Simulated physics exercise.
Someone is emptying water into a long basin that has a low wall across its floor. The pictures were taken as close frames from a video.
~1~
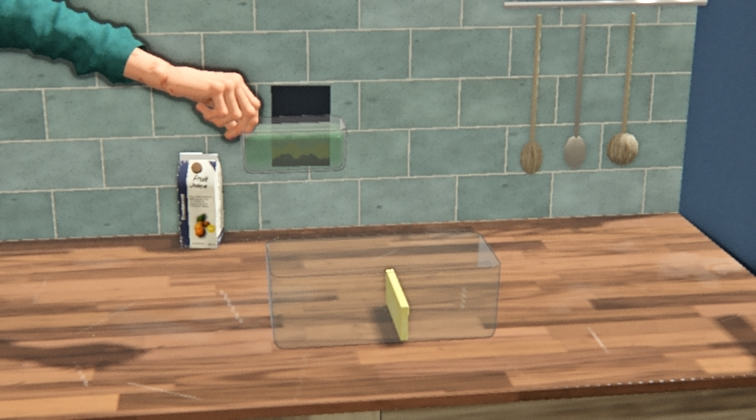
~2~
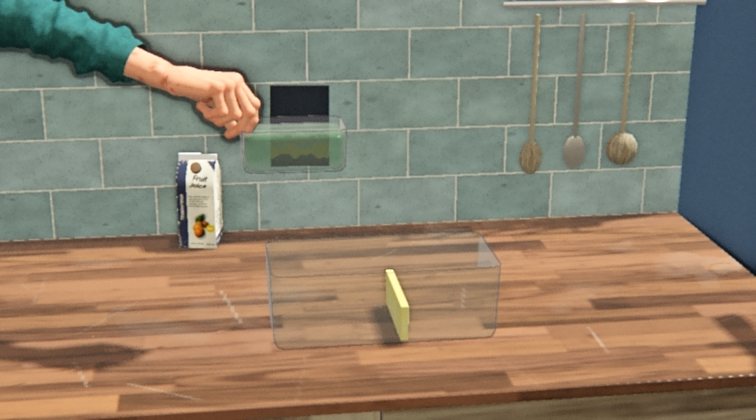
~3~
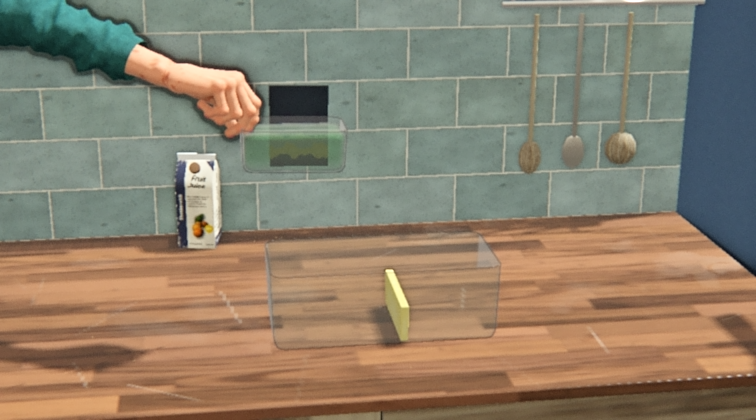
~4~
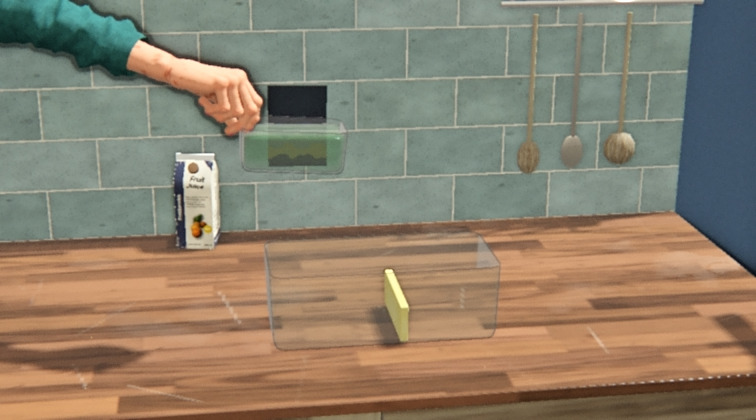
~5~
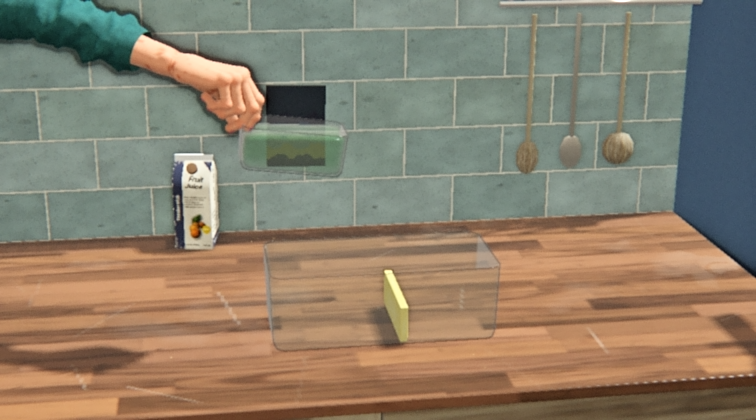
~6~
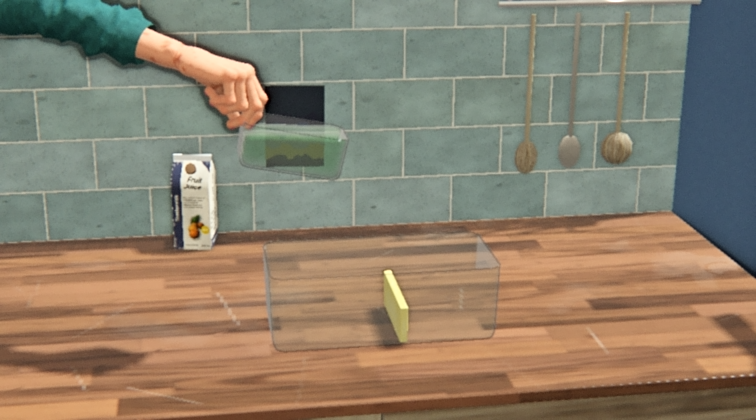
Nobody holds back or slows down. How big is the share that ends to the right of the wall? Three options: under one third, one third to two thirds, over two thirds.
Answer: One third to two thirds.
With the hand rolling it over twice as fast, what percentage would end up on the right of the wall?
Roughly 15 percent.
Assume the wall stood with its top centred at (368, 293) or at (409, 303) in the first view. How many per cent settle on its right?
Around 80 per cent for the first, around 35 per cent for the second.
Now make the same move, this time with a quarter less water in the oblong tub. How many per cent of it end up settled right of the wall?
The share comes to some 25 parts in a hundred.
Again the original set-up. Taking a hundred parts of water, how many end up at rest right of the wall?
I'd put it at around 50 %.
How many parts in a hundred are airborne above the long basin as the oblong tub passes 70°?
Roughly 50 percent.
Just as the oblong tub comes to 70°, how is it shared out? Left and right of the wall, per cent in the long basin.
Left: Some 5 %. Right: Some 10 %.
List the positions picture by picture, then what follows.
Tilt 0°; pouring edge (344, 124); surface from (242, 131) to (342, 128); the long basin's rim runs from (269, 259) to (490, 249); the wall's top is at (397, 288), in the first frame.
Tilt 0°; pouring edge (344, 124); surface from (242, 131) to (342, 129), in the second frame.
Tilt 2°; pouring edge (344, 125); surface from (242, 131) to (343, 129), in the third frame.
Tilt 4°; pouring edge (345, 128); surface from (242, 131) to (342, 130), in the fourth frame.
Tilt 7°; pouring edge (345, 131); surface from (242, 131) to (342, 131), in the fifth frame.
Tilt 11°; pouring edge (345, 135); surface from (243, 131) to (344, 132), in the sixth frame.
A moment on, the oblong tub is tipped part way and 33 per cent is still to pour, 7 is left of the wall and 11 right of it.
Next, the oblong tub is tipped right over and 5 per cent is still to pour, 39 is left of the wall and 49 right of it.
Then the oblong tub is tipped right over and 0 per cent is still to pour, 48 is left of the wall and 50 right of it.
Later the oblong tub is tipped right over and 0 per cent is still to pour, 49 is left of the wall and 50 right of it.
In the end 49 per cent lies left of the wall, 50 right of it and 1 outside.
